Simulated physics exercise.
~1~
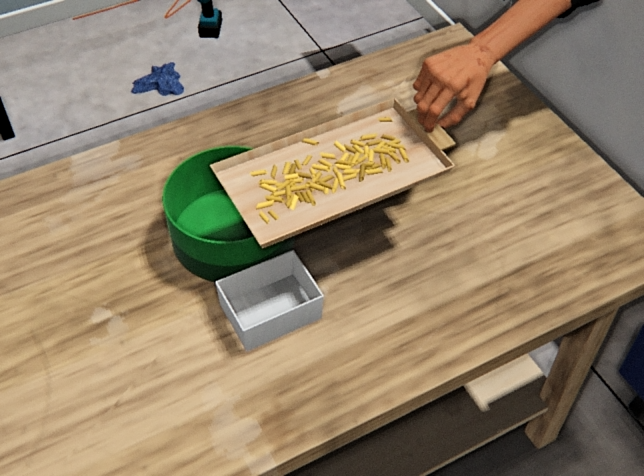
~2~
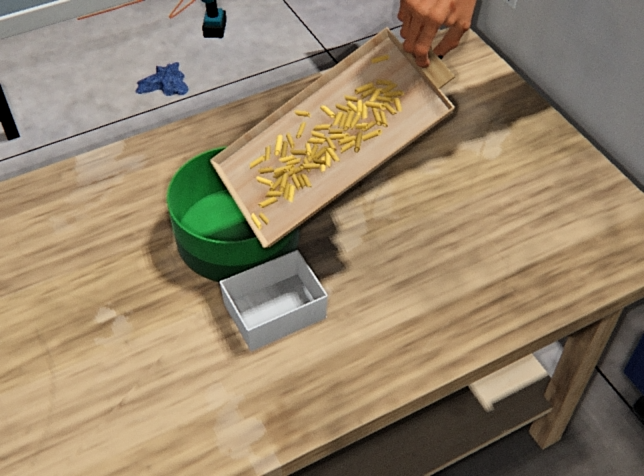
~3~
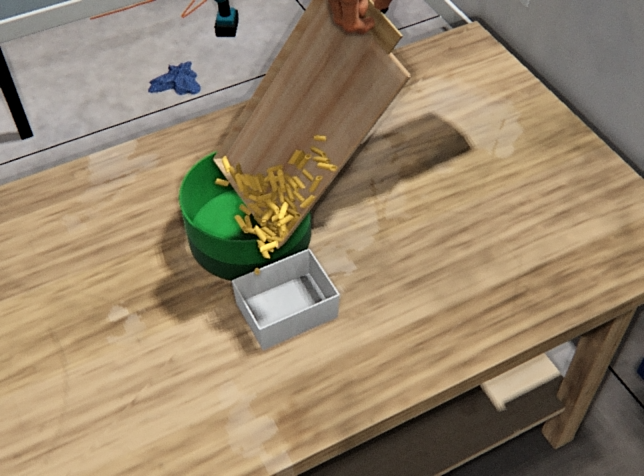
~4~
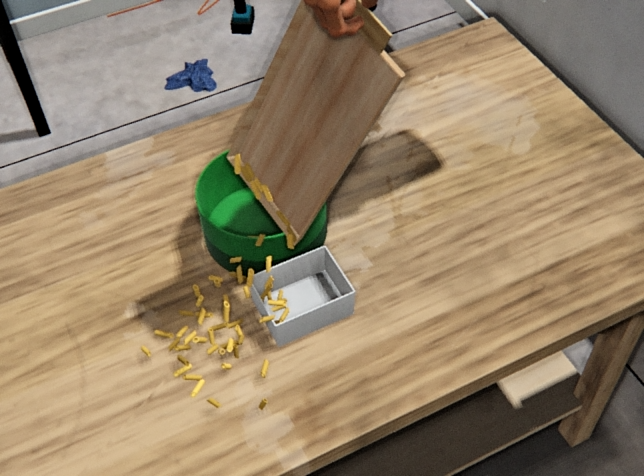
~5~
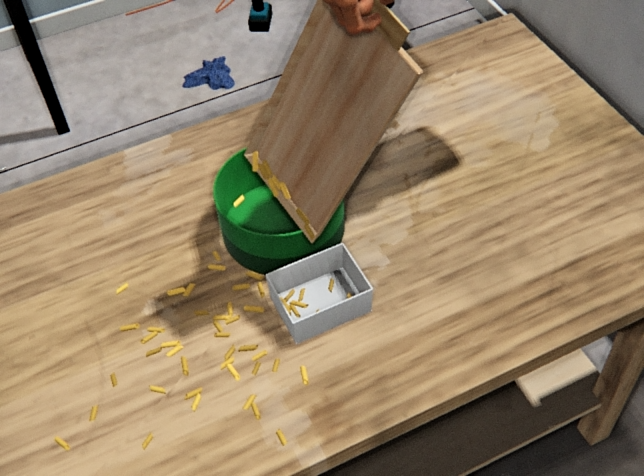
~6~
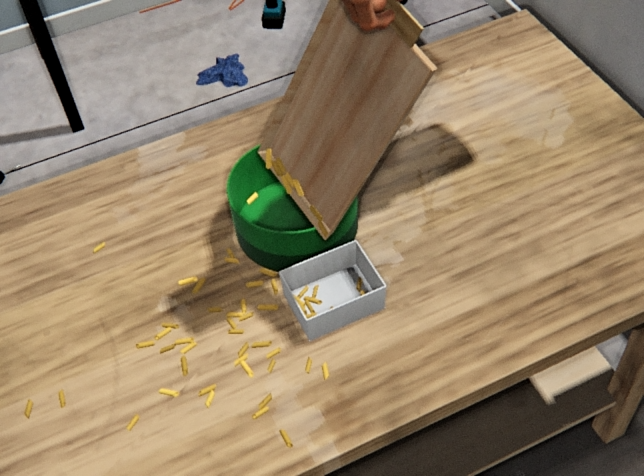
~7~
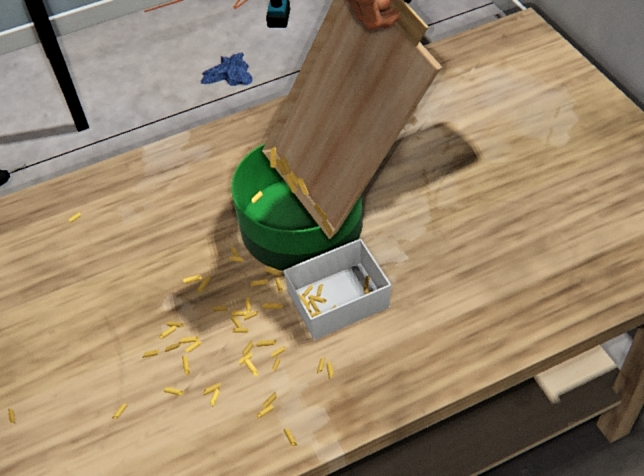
Dry pasta slides off a tilted wooden tray, mostly scattering across the table past the containers.
